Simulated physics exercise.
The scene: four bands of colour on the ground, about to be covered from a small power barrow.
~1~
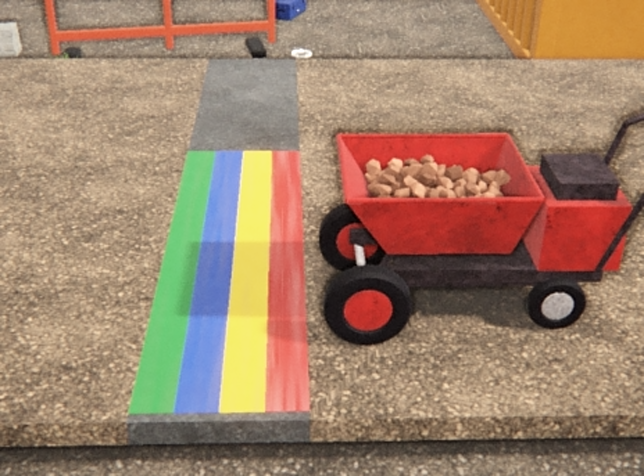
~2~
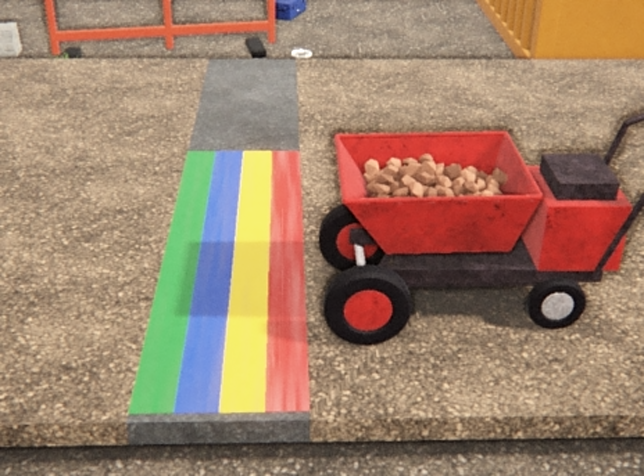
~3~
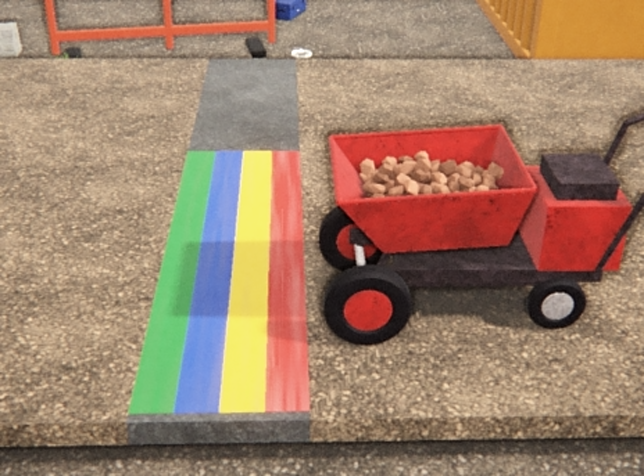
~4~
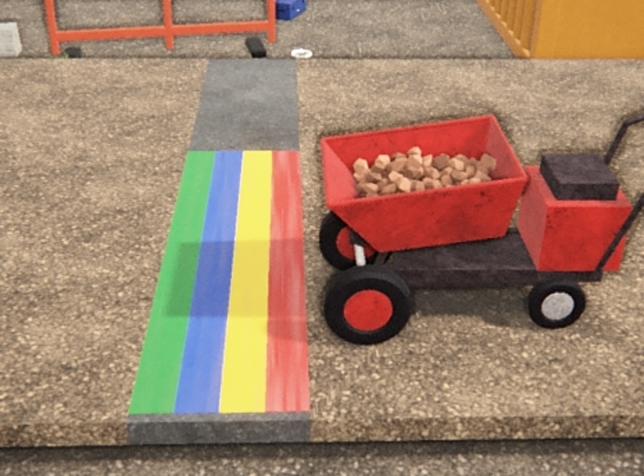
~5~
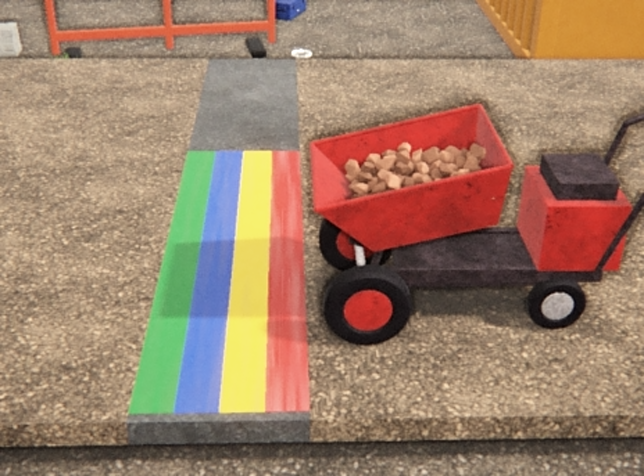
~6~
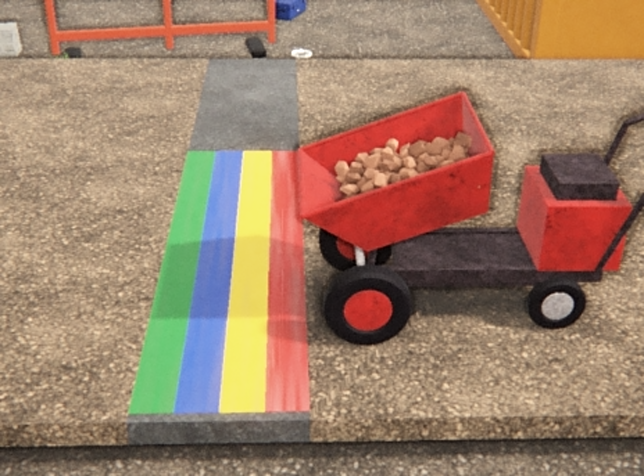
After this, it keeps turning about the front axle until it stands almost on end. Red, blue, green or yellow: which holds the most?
Most covered: The blue band.
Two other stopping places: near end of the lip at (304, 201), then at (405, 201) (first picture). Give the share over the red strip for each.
The first gives 0 %, the second 30 %.
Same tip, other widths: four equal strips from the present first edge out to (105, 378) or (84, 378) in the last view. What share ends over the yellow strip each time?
Near 30 % and 40 %.
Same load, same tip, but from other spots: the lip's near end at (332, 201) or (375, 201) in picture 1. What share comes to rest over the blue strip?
About 40 and 20 per cent.
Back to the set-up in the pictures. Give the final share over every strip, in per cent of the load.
About: Red strip 0, yellow strip 20, blue strip 40, green strip 20 per cent.
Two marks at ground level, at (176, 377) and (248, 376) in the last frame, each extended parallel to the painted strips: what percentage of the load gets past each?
Roughly 30 per cent, and 90 per cent.
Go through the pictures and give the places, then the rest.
Lip of the skip at (348, 201), level; top of the load at (427, 179), lumps of rubble; red strip at (287, 371); yellow strip at (244, 371); blue strip at (202, 372); green strip at (159, 372), in the first picture.
Lip of the skip at (345, 201), level; top of the load at (425, 178), in the second picture.
Lip of the skip at (339, 203), tipped barely; top of the load at (454, 181), in the third picture.
Lip of the skip at (329, 206), tipped a little; top of the load at (447, 175), in the fourth picture.
Lip of the skip at (317, 210), tipped a little; top of the load at (453, 170), in the fifth picture.
Lip of the skip at (303, 217), tipped clearly; top of the load at (440, 161); red strip at (287, 371); yellow strip at (244, 371); blue strip at (202, 372); green strip at (159, 372), in the sixth picture.
Soon after the last picture, skip tipped steeply; all in the skip.
A little later, skip tipped right over; most in the skip; a stray few over the yellow strip; about a quarter over the blue strip; a stray few over the green strip; a stray few off the paint.
Later still, skip tipped right over; a small part in the skip; about a quarter over the yellow strip; about a third over the blue strip; about a quarter over the green strip; a small part off the paint.
At rest, skip tipped right over; a small part in the skip; none over the red strip; about a quarter over the yellow strip; about a third over the blue strip; about a quarter over the green strip; a small part off the paint.
